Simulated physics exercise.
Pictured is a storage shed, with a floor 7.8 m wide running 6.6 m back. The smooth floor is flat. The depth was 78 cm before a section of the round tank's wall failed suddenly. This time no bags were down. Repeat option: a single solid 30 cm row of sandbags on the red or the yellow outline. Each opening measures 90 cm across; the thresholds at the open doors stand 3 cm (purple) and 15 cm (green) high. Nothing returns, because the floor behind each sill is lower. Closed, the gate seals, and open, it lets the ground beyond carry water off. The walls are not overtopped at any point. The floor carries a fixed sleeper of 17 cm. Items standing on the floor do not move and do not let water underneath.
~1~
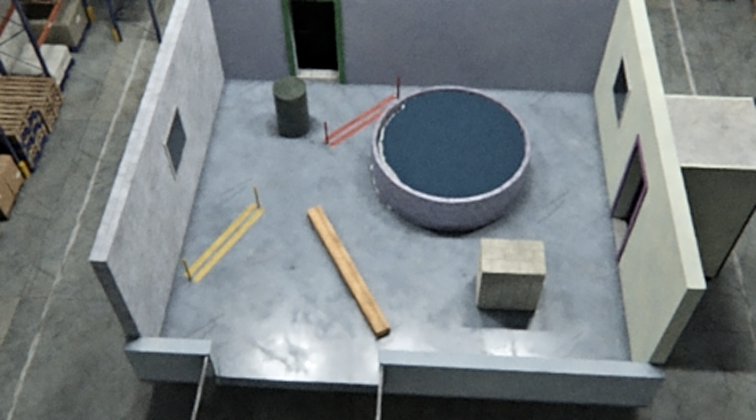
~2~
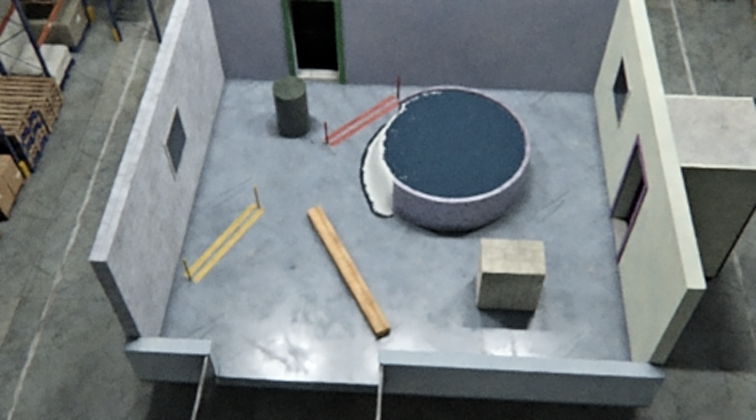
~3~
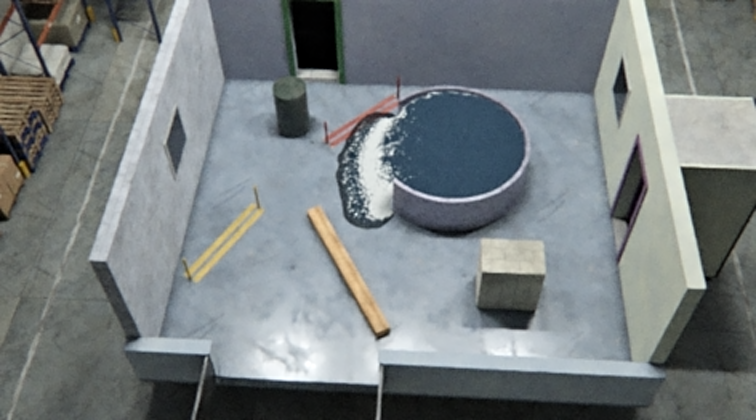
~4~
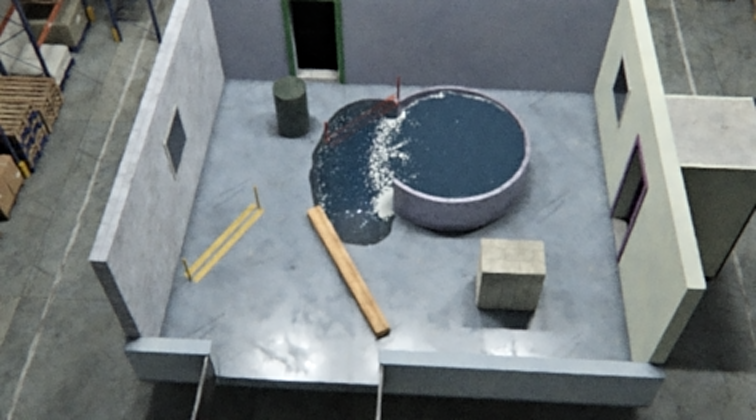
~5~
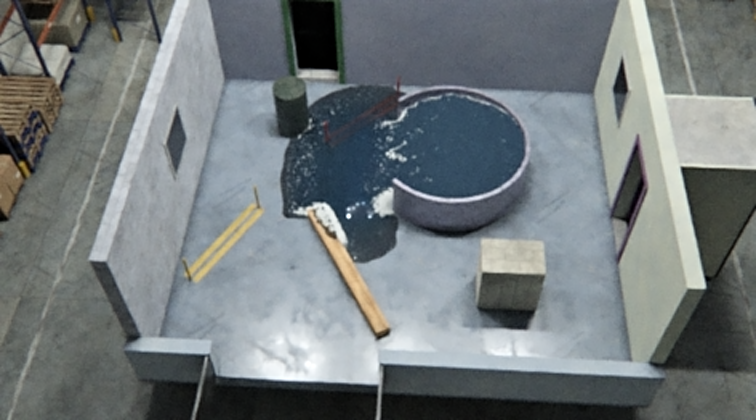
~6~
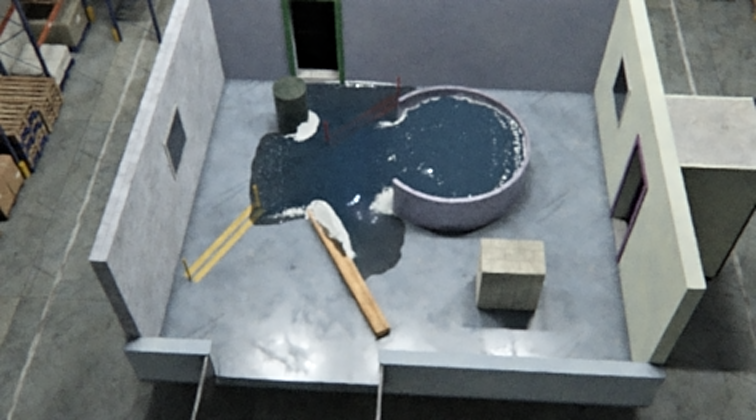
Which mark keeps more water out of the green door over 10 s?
The red mark.
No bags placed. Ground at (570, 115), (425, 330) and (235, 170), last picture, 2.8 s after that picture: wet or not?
Spot 1: Unwetted; spot 2: Submerged; spot 3: Submerged.
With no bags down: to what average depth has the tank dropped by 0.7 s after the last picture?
It's around 47 cm deep on average.
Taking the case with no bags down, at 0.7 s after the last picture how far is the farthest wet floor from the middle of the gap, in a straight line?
Roughly 4.2 metres.
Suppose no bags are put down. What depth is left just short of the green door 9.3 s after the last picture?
It comes to some 6.5 cm deep at that spot.
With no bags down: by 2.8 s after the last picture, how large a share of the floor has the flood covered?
60 %.
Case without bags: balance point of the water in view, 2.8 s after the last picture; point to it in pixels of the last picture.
The water is centred close to (321, 183).
Then, 0.7 s after the last picture water covers 35 % of the floor and is deepest (43 cm) near (310, 137) in the run without bags; in at the green door, 2 L with no bags, 0 L with the row on red, 3 L on yellow.
Then, 1.5 s after the last picture water covers 50 % of the floor and is deepest (49 cm) near (209, 181) in the run without bags; in at the green door, 47 L with no bags, 0 L with the row on red, 55 L on yellow.
Then, 2.8 s after the last picture water covers 60 % of the floor and is deepest (38 cm) near (154, 359) in the run without bags; in at the green door, 161 L with no bags, 1 L with the row on red, 168 L on yellow.
Then, 5.3 s after the last picture water covers 80 % of the floor and is deepest (24 cm) near (587, 102) in the run without bags; in at the green door, 237 L with no bags, 2 L with the row on red, 225 L on yellow.
Then, 9.3 s after the last picture water covers 100 % of the floor and is deepest (14 cm) near (556, 380) in the run without bags; in at the green door, 238 L with no bags, 12 L with the row on red, 229 L on yellow.
